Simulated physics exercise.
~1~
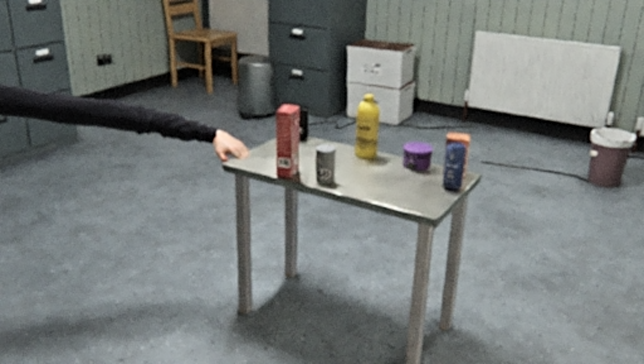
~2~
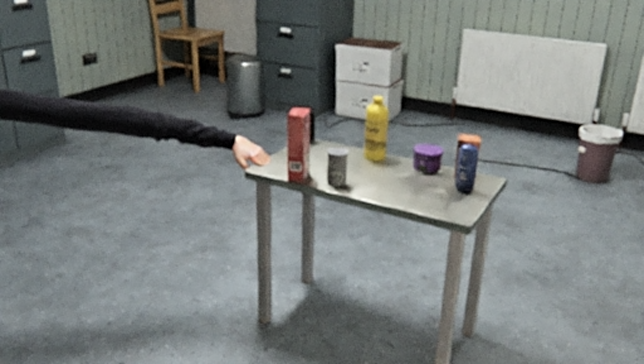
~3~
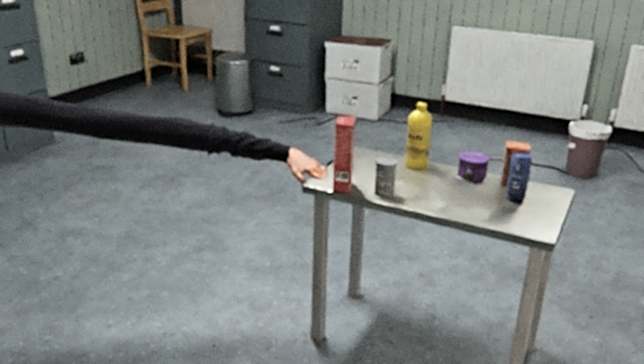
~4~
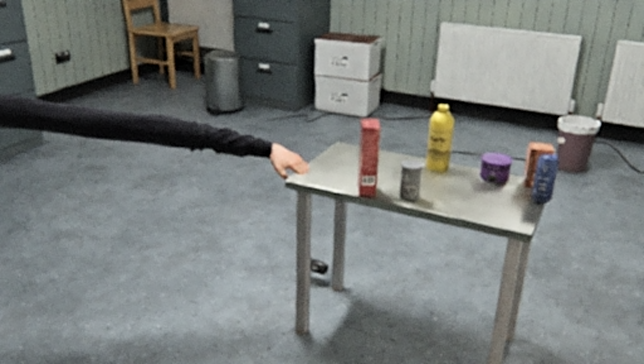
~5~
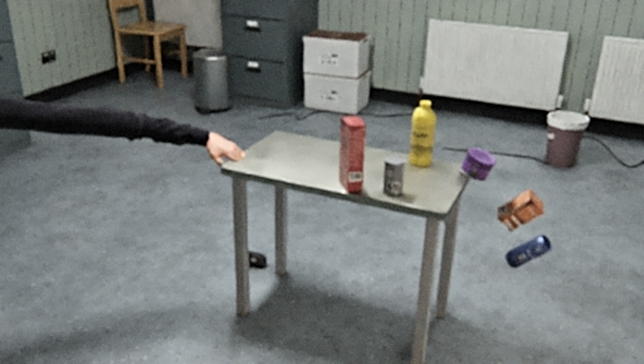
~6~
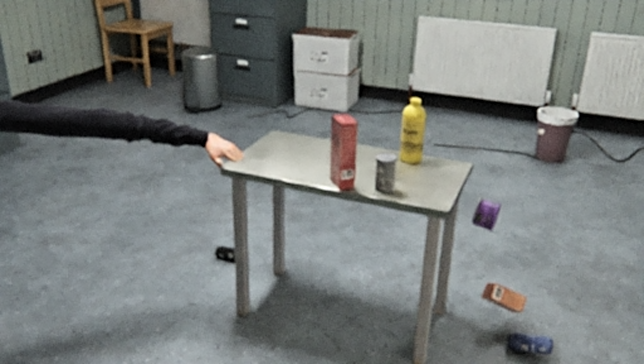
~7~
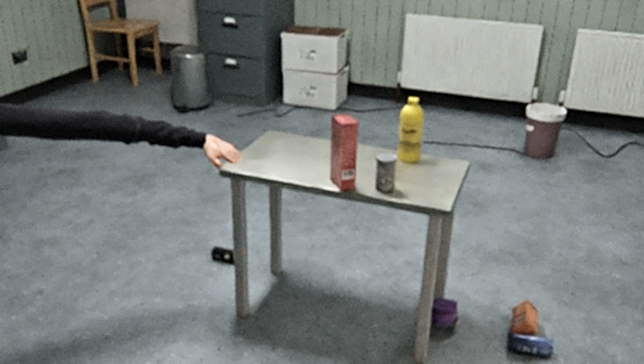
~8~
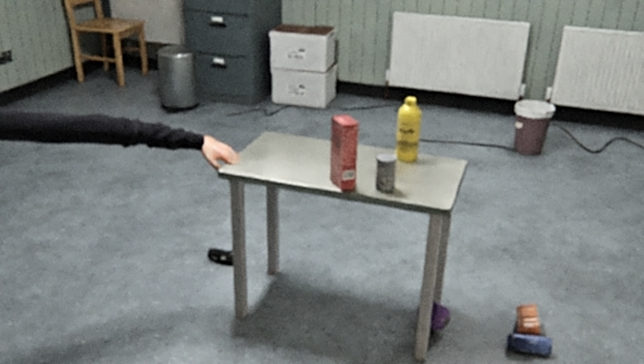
We see a hand drag a small table of containers to the right, then pull it back left, as a black can, blue can, orange carton and purple tub fall to the floor, leaving the red carton, grey tin and yellow bottle standing on top.
